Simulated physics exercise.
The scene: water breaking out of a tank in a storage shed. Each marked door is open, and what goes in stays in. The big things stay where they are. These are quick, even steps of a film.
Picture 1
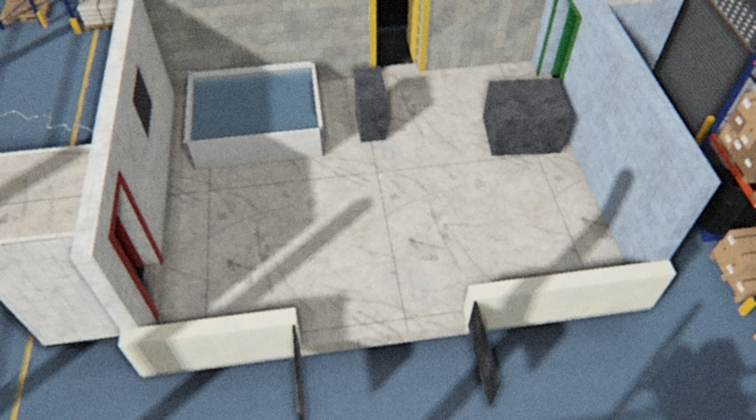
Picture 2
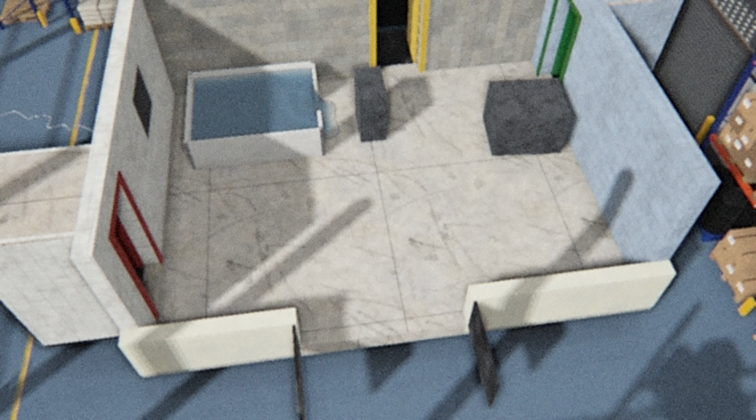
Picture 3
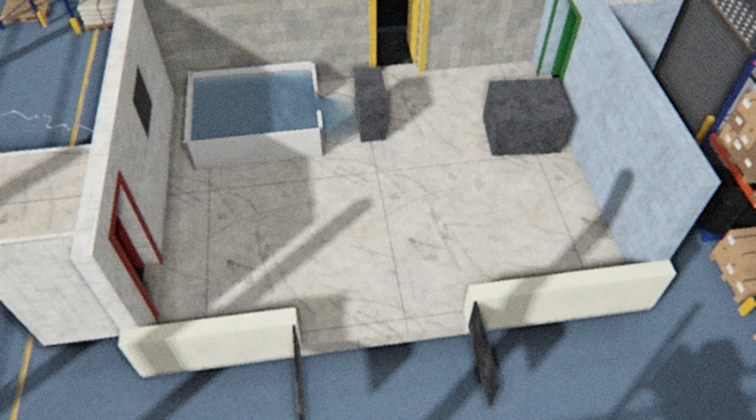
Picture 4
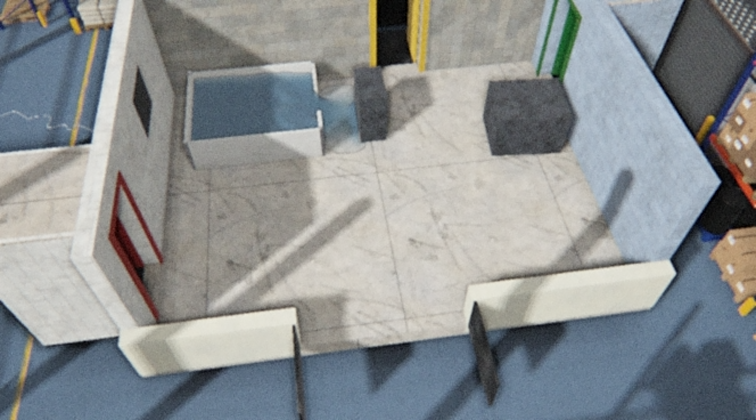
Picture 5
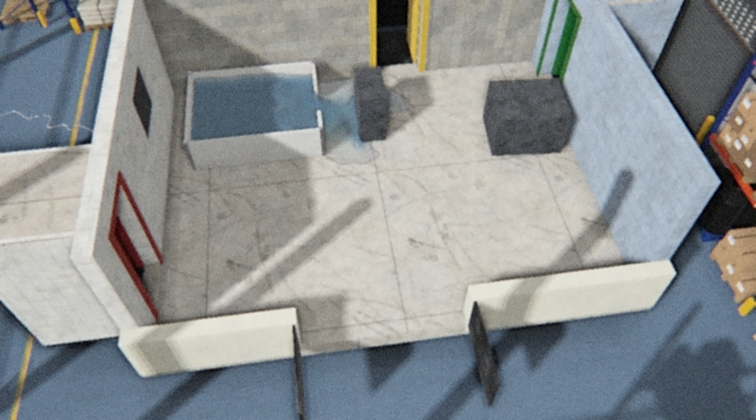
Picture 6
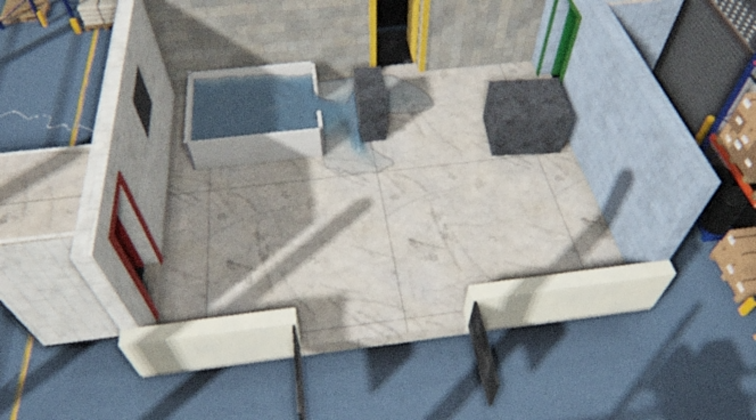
In a storage shed with pale walls and a marble-patterned floor, still water fills a white tank near the back left. Water begins pouring through a gap in the tank's right side, reaches the narrow dark block beside it, then spreads around the block across a small patch of floor.
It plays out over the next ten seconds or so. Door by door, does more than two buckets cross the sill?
In the end: The red door stays under that; the green door takes more than that; the yellow door takes more than that.
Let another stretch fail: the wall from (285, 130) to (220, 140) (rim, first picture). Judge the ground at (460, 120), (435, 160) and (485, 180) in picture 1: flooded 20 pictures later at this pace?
As listed: Free of water, clear, clear.
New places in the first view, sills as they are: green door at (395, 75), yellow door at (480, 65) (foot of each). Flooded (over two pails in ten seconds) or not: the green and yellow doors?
My reading: The green one passes that mark; the yellow one takes more.
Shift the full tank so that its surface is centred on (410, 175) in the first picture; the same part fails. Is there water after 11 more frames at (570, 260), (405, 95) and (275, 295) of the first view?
In turn: Wet, free of water, no water.
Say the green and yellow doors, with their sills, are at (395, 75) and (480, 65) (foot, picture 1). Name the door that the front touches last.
It is the door marked red.
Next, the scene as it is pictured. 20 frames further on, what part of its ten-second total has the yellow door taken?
Some 60 per cent.
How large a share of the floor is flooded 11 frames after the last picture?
Roughly 40 per cent.
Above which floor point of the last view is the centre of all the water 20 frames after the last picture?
Around (320, 134).
A moment on, water covers 20 % of the floor; the red door not reached, the green door not reached, the yellow door under two buckets in.
Next, water covers 40 % of the floor; the red door not reached, the green door wet at the sill, nothing in, the yellow door over two buckets in.
Then, water covers 60 % of the floor; the red door not reached, the green door over two buckets in, the yellow door far over two buckets in.
Later, water covers 75 % of the floor; the red door wet at the sill, nothing in, the green door far over two buckets in, the yellow door far over two buckets in.
In the end, water covers 95 % of the floor; the red door wet at the sill, nothing in, the green door far over two buckets in, the yellow door far over two buckets in.
